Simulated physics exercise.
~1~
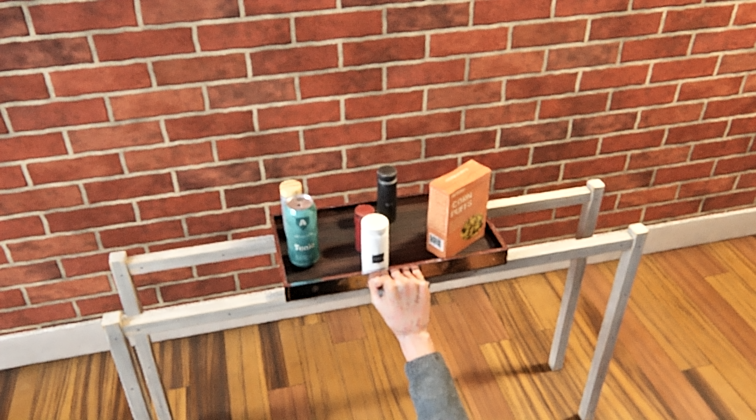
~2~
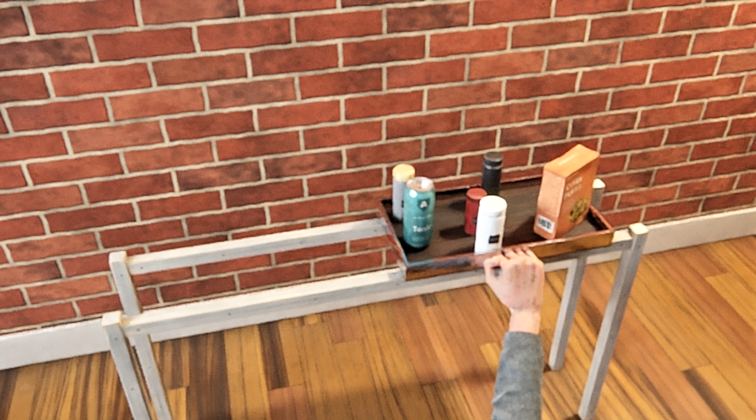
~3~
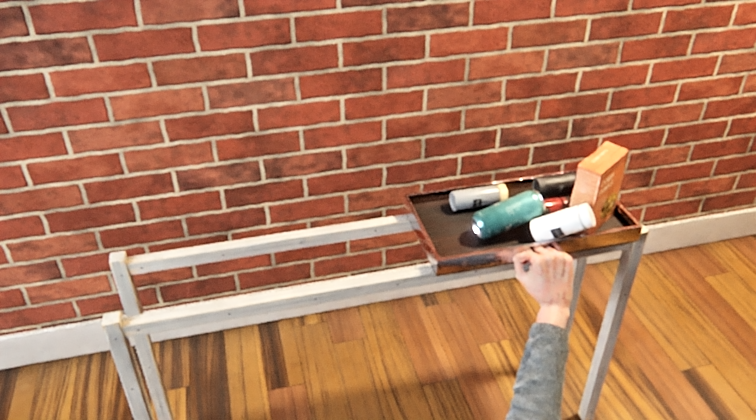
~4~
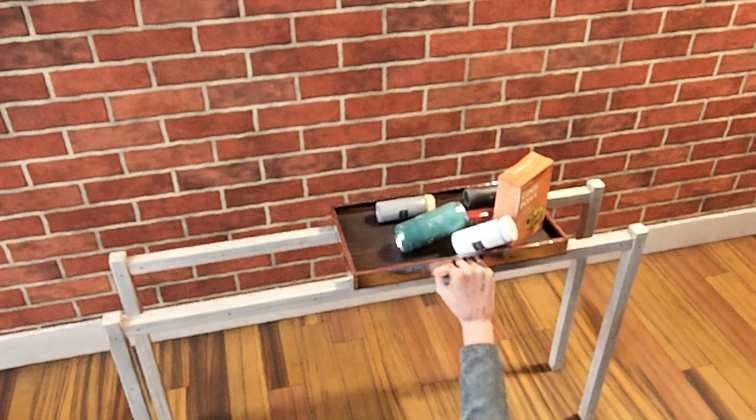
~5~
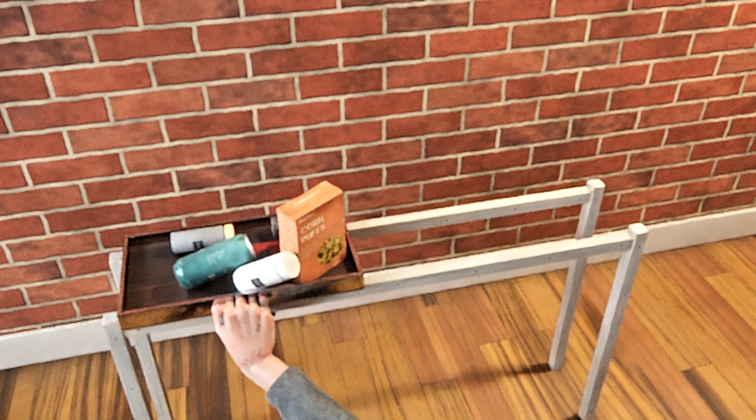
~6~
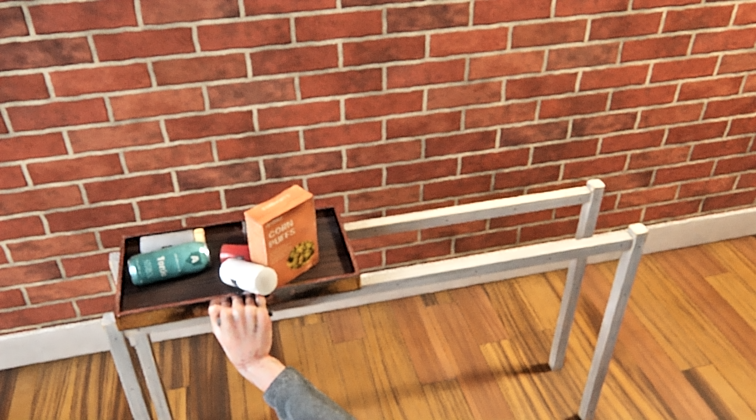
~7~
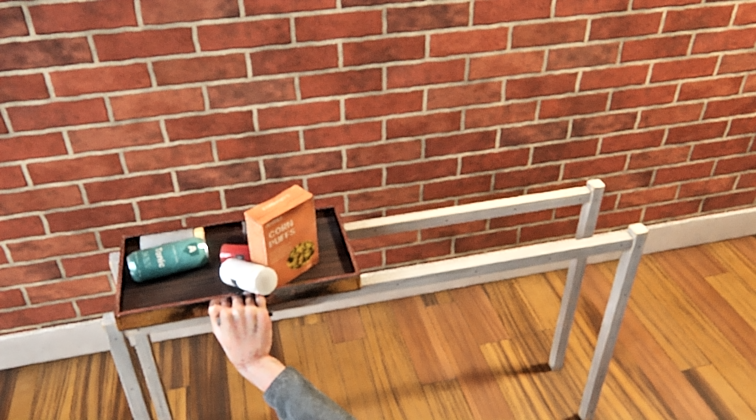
A hand in a grey sleeve grips the front edge of a dark wooden tray on a pale rail frame, seen from slightly above, before a red brick wall and a plank floor. On the tray stand a turquoise can, white, grey, red and black shakers, and an orange packet at the right. The hand slides the tray right to the end of the rails, and the can and shakers topple while the packet stays upright. It then pushes the tray back left to the far end, where the can and white shaker shift. Everything settles aboard, with only the packet standing.
